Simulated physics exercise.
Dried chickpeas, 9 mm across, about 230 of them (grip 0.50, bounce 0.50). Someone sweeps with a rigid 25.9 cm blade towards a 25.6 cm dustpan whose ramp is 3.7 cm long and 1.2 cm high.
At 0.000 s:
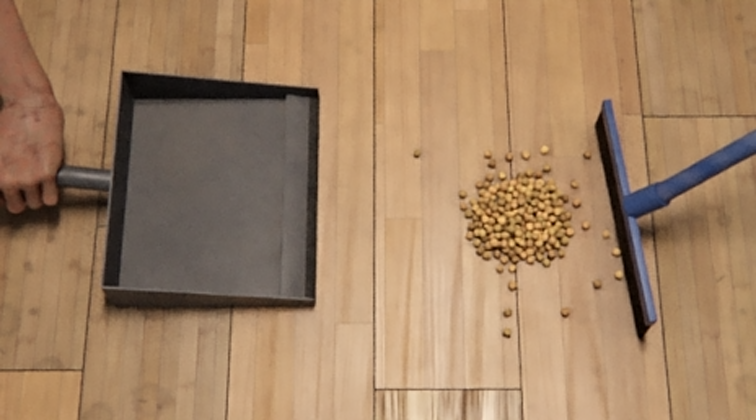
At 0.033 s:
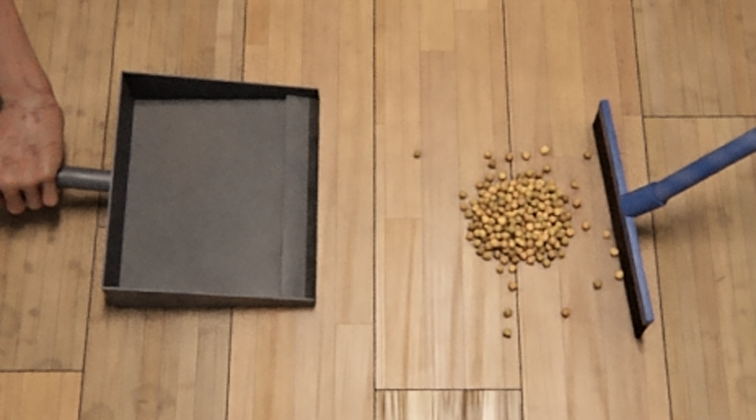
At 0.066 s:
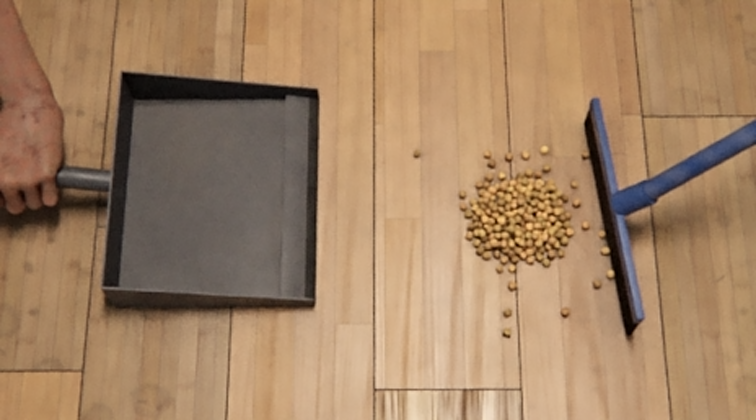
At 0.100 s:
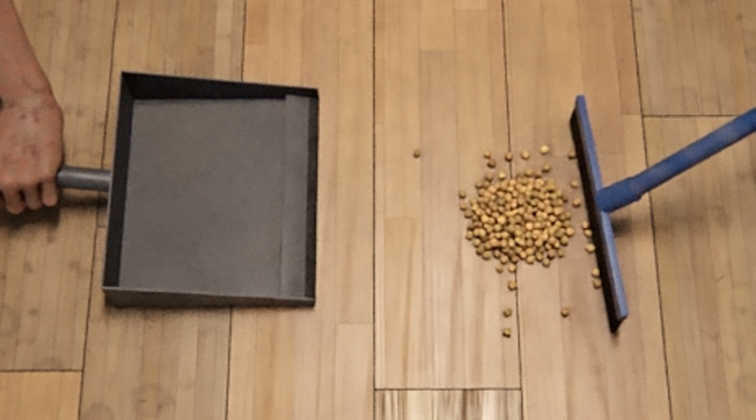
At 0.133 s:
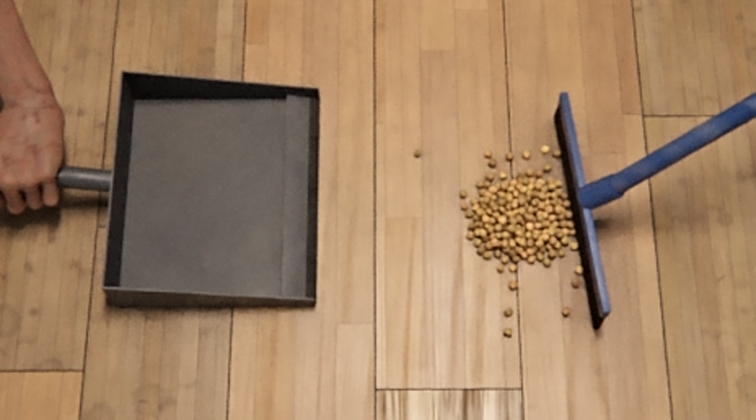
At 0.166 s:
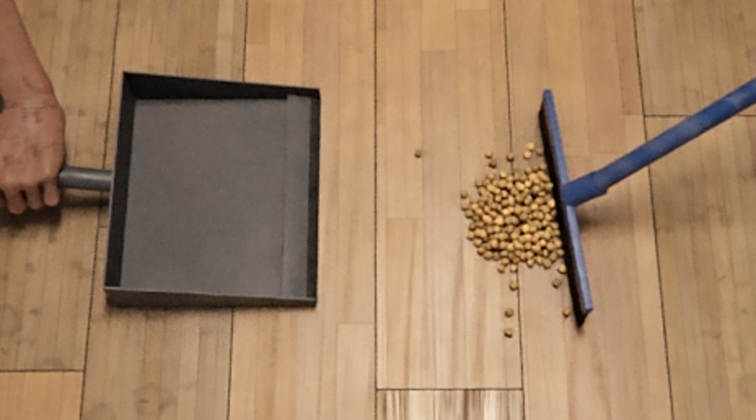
Blue-handled sweeper blade sliding left across a wooden floor into a pile of chickpeas, while a hand holds a dustpan still.
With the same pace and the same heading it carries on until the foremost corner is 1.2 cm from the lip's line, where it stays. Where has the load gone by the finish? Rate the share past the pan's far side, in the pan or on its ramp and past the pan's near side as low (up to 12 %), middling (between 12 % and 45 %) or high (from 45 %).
Shares - past the pan's far side: Low; in the pan or on its ramp: Middling; past the pan's near side: Low.
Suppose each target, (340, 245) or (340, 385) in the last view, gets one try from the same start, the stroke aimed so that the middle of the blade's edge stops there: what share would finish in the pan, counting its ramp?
Close to 50 and 10 in a hundred, in that order.
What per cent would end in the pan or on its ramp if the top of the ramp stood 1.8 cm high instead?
Estimated share: Around 35 in a hundred.
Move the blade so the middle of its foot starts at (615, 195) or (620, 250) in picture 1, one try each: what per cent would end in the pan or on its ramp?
I'd put it near 30 per cent for the first and near 40 per cent for the second.
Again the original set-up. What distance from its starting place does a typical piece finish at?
Roughly 24 cm.
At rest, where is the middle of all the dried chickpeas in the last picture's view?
Est. centre at rest: (319, 198) px.
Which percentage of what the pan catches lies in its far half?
Around 60 percent.
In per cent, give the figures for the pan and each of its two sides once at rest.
Far side - 0; pan - 40; near side - 5.
After 0.38 s, middle of the blade 15 cm from the lip; 0 % over the lip, far side 0 %, near side 5 %.
After 0.52 s, middle of the blade 7 cm from the lip; 0 % over the lip, far side 0 %, near side 5 %.
After 0.79 s, middle of the blade 3 cm from the lip; 40 % over the lip, far side 0 %, near side 5 %.
In the end, at 1.1 s, far side 0 %, pan 40 %, near side 5 %, in front of the lip or behind the blade 55 %.
